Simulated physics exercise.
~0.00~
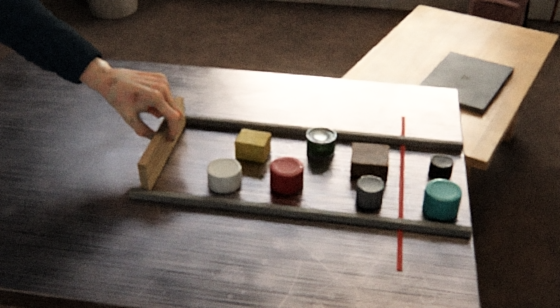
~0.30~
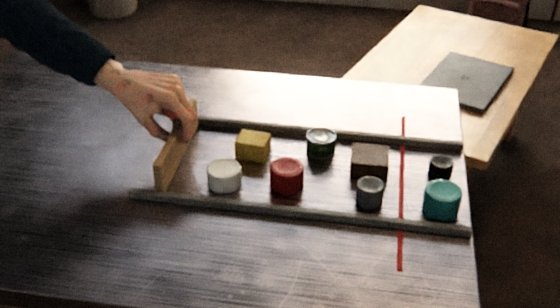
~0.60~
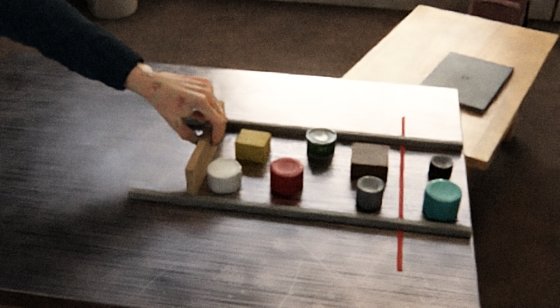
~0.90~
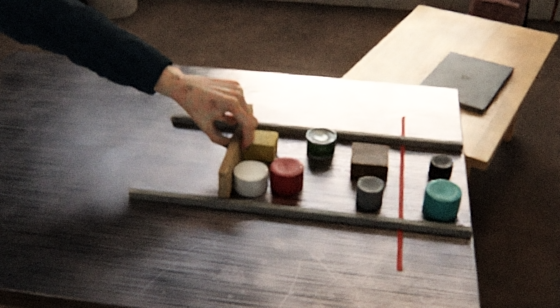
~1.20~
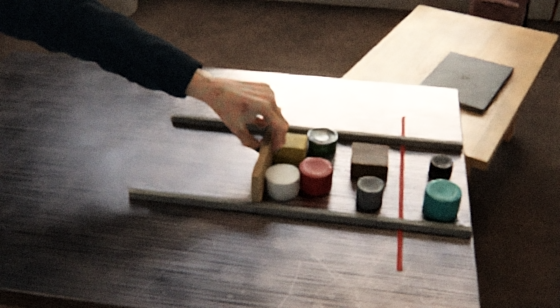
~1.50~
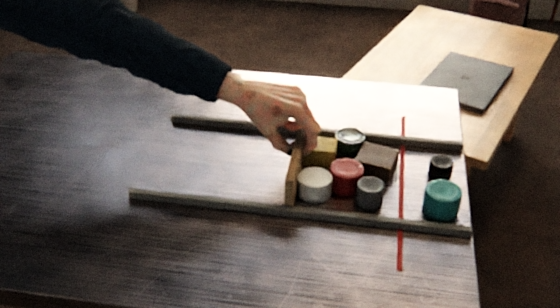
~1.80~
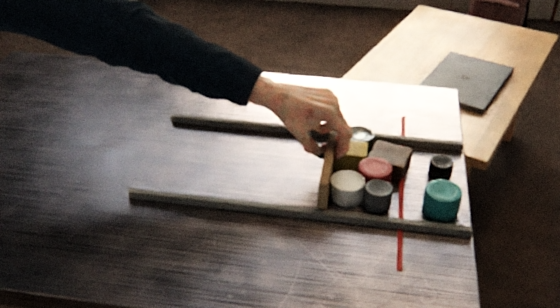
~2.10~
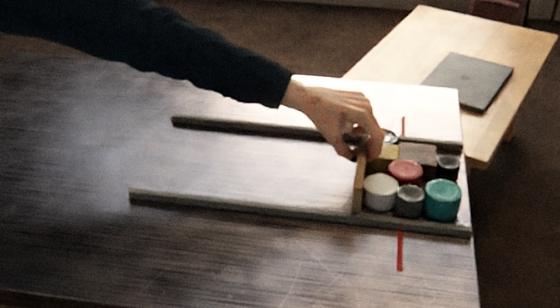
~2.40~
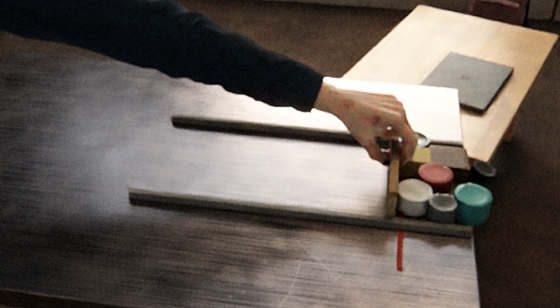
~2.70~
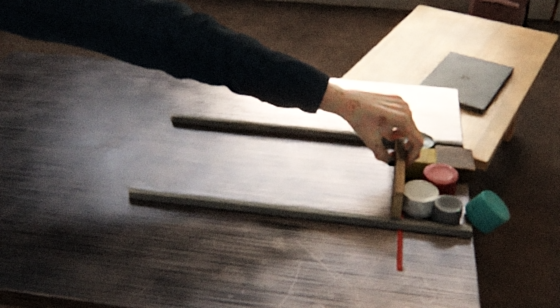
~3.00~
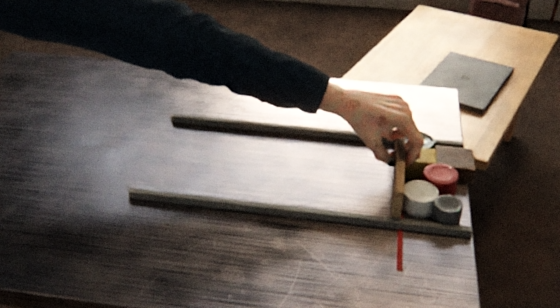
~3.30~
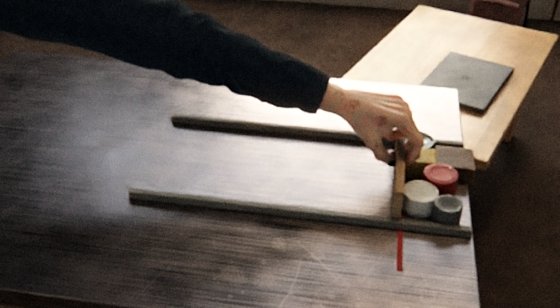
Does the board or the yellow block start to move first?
The board starts to move first, and the yellow block stays where it is until the board has slid across to it.
